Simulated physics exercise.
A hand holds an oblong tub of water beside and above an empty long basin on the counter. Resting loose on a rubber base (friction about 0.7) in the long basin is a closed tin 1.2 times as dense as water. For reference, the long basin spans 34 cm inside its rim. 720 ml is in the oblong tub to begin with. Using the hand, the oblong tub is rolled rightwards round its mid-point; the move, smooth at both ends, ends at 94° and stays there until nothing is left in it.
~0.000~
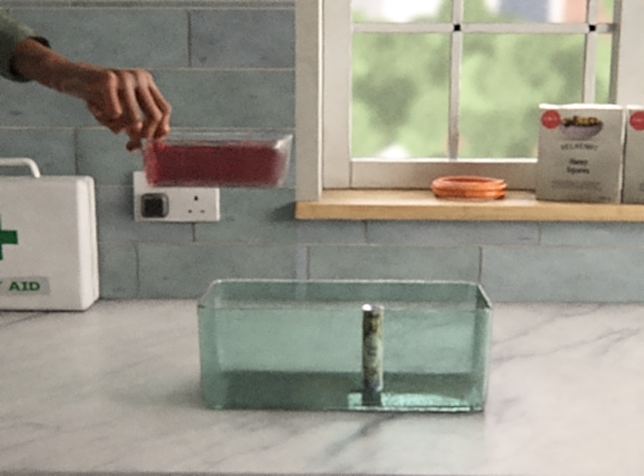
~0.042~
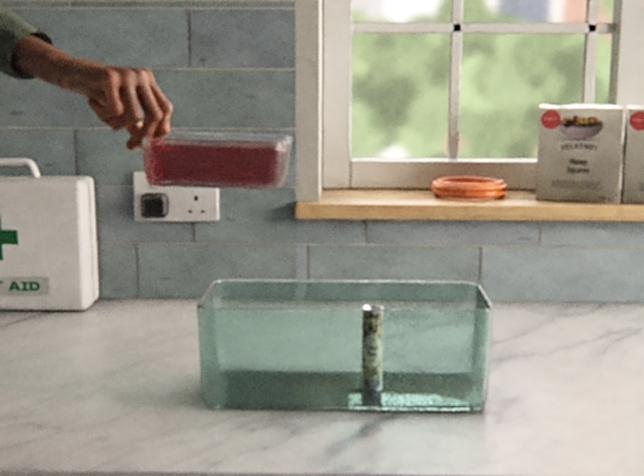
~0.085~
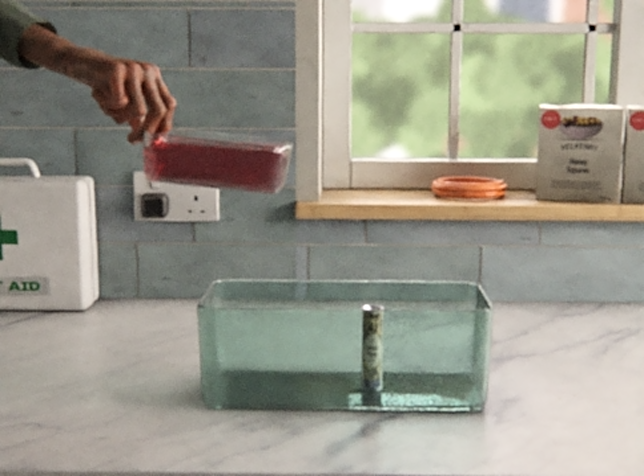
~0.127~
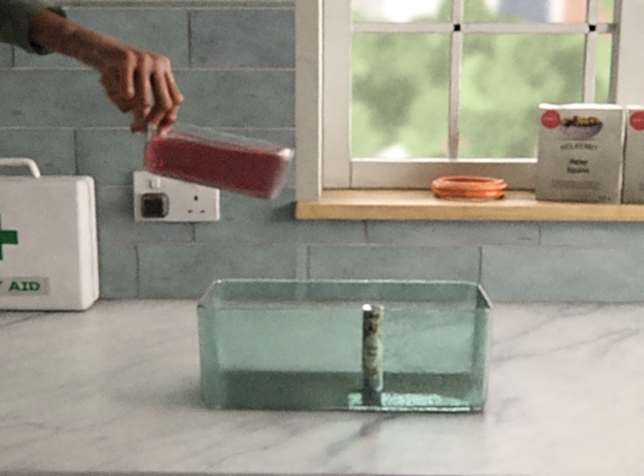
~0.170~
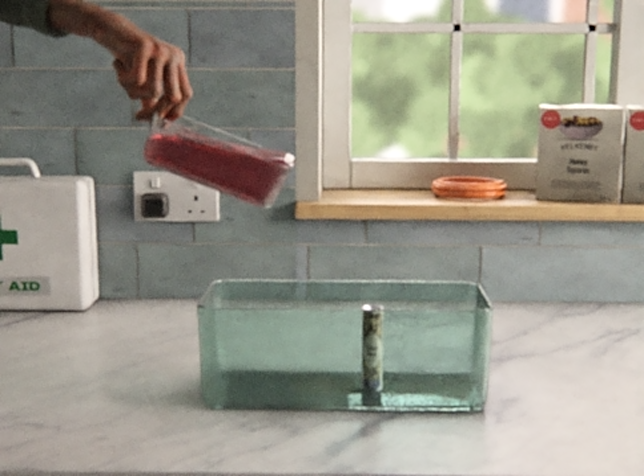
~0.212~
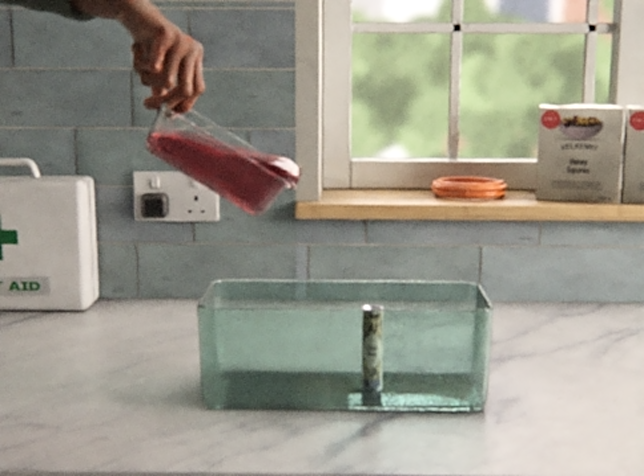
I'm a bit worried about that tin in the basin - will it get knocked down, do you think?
It's going to be knocked down.
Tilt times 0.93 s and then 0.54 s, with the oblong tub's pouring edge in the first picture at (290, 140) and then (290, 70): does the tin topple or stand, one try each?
Trial 1 - tin stays standing; trial 2 - tin tips.
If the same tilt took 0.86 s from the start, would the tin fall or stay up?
Result: Tin still standing.
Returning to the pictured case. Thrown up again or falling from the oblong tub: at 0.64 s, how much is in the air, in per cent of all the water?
Estimated airborne part: Roughly 4 per cent.
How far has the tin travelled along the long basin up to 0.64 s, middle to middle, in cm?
Measured centre to centre, about 3 cm.
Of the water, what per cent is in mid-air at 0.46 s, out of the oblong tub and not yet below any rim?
About 56 per cent.
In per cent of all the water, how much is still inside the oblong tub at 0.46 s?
Fraction remaining: Approx. 9 per cent.
By 0.46 s the tilt is 89° and 9 per cent is still to pour; the tin stands where it began.
By 0.64 s the tilt is 94° and 1 per cent is still to pour; the tin leans 11°.
By 0.83 s the tilt is 94° and 0 per cent is still to pour; the tin leans 18°.
By 1.04 s the tilt is 94° and 0 per cent is still to pour; the tin leans 54°.
At rest the tin lies on its side.
